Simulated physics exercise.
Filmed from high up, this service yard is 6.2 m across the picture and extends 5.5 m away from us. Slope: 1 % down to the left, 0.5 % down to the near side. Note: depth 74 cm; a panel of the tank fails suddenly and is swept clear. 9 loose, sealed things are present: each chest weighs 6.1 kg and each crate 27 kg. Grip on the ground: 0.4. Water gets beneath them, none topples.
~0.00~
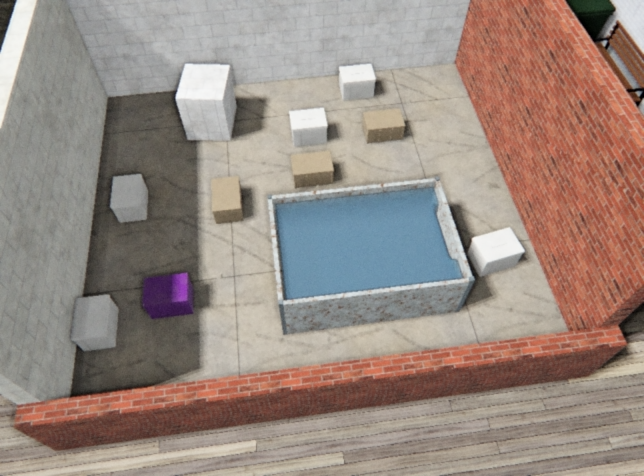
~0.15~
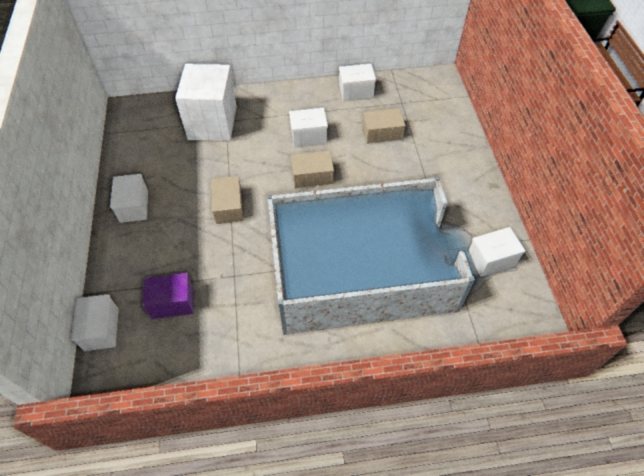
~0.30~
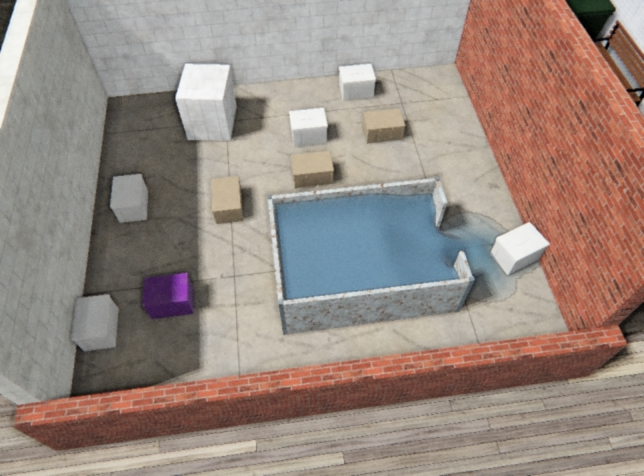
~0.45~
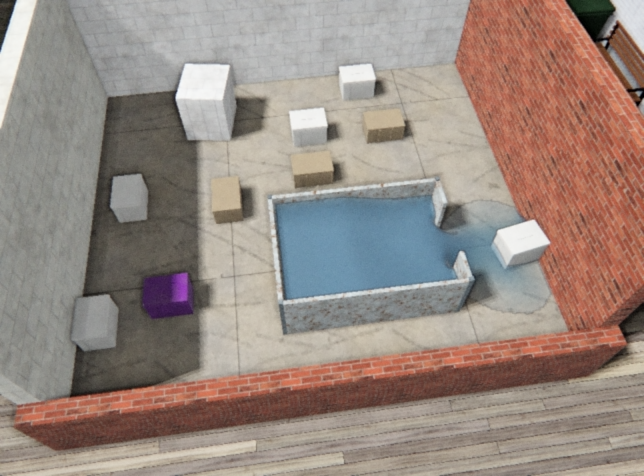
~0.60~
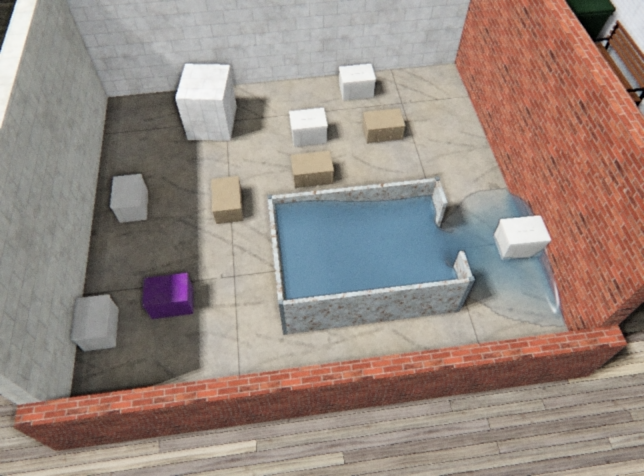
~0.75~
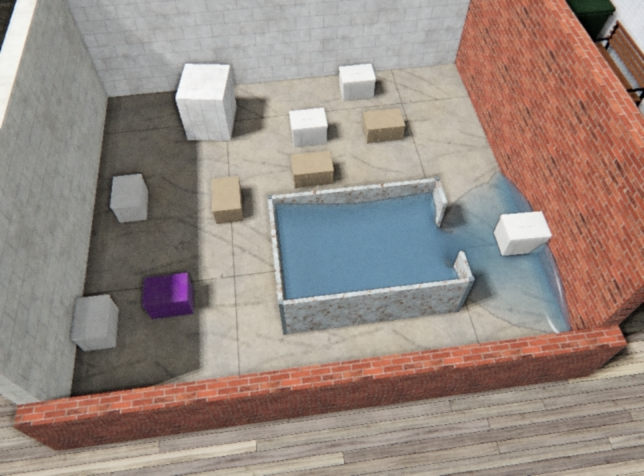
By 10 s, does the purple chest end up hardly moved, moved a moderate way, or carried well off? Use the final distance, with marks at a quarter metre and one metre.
It moved a moderate way.
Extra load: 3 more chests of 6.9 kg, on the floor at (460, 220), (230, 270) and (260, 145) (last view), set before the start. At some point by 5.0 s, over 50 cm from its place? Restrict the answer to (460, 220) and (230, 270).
As asked, in order: Clear of the mark; shy of the mark.
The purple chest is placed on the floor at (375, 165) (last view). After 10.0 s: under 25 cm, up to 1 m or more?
Well, it edges along somewhat.
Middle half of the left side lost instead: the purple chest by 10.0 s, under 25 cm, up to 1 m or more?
Note: Purple chest displaced a long way.
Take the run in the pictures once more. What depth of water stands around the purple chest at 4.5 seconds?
I'd say around 1 cm.
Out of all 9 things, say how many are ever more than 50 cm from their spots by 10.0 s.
All told, that gives 6.
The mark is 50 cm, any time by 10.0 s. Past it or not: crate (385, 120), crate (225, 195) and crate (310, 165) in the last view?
Taking them in order: Fell shy, fell shy and fell shy.
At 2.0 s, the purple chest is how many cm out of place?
Shift by then: About 0 cm.
After 2.0 s the purple chest is near (166, 289), 0.0 m from its start, aground; 1 afloat.
After 4.5 s the purple chest is near (166, 289), 0.0 m from its start, aground; 3 afloat.
After 7.0 s the purple chest is near (171, 258), 0.5 m from its start, aground; 5 afloat.
After 10.0 s the purple chest is near (206, 279), 0.5 m from its start, afloat; 6 afloat.
